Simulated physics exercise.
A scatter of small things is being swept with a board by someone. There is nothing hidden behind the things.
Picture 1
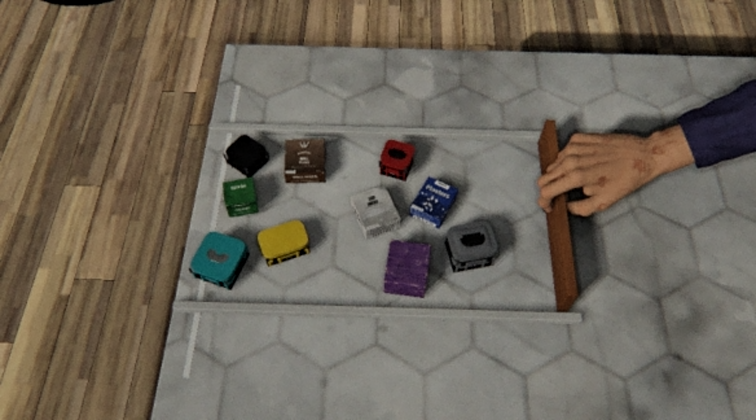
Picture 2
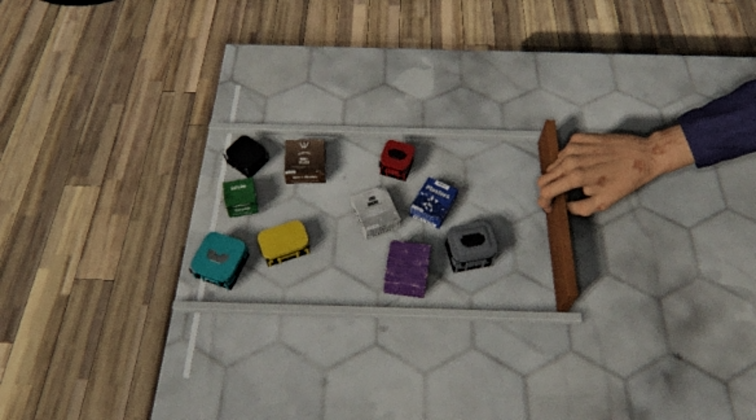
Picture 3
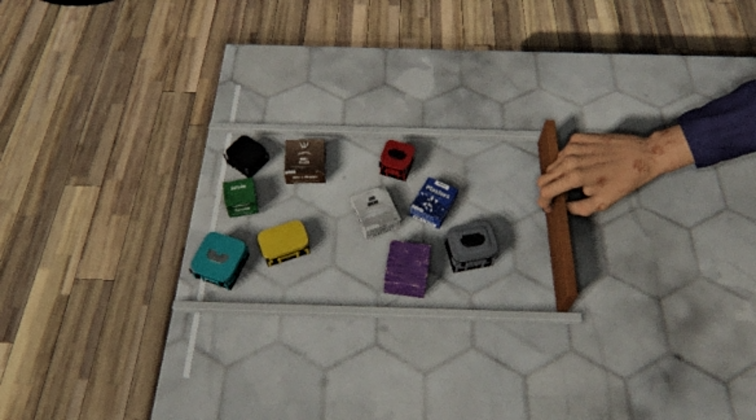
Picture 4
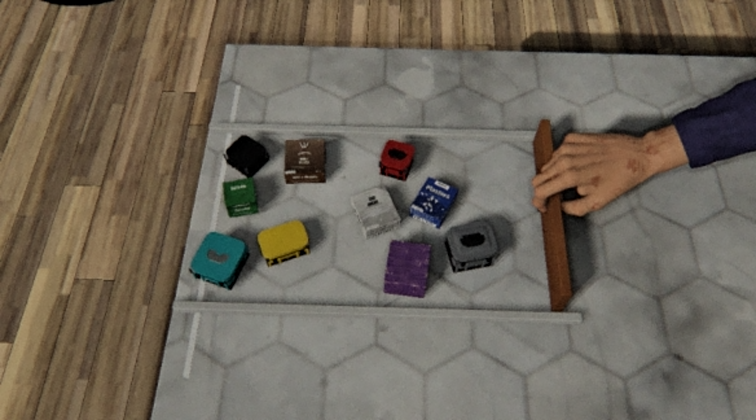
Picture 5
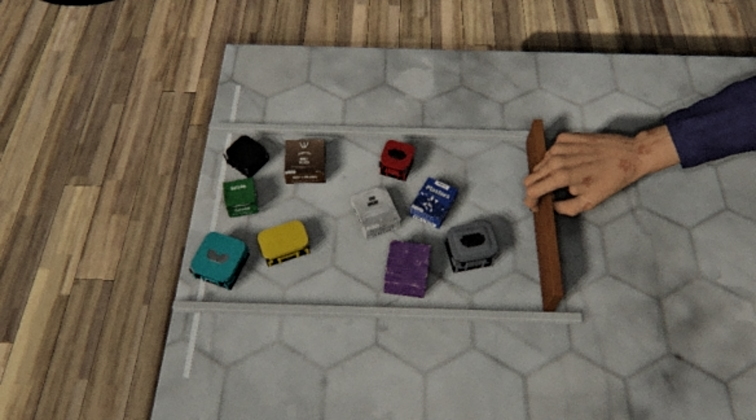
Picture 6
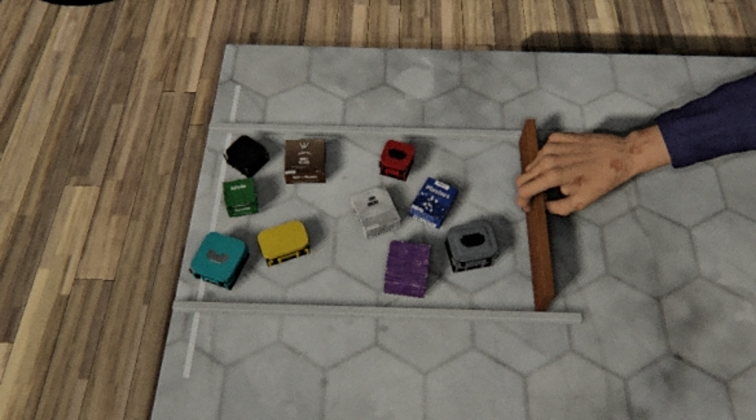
A hand holds a wooden board still, then slides it slightly left toward scattered small boxes.
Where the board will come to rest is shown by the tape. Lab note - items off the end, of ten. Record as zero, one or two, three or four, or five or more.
Basically the losses over the end count five or more in this one.
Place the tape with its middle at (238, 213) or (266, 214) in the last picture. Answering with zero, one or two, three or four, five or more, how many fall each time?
In order: At least five and three to four.
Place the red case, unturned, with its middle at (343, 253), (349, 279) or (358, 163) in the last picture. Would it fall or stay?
Going through them in order, it ends up falling, it ends up falling, and it keeps its spot.
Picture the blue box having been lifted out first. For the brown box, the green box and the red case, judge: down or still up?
Brown box: Over the edge; green box: Over the edge; red case: Still there.
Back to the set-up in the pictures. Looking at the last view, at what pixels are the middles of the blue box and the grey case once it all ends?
The blue box ends at (199, 199) and the grey case at (187, 231).
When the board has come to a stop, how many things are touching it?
Number: 4.
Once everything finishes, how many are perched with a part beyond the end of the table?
So the number is 4.
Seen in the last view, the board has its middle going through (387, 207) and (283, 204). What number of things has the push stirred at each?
Tally: First 5; then 10.
Soon after, none off yet; turquoise case at rest near (220, 261); black case at rest near (247, 157); green box at rest near (241, 198).
In the end, the number that fall off is five or more; gone, white box, brown box, yellow case, green box, black case and turquoise case.
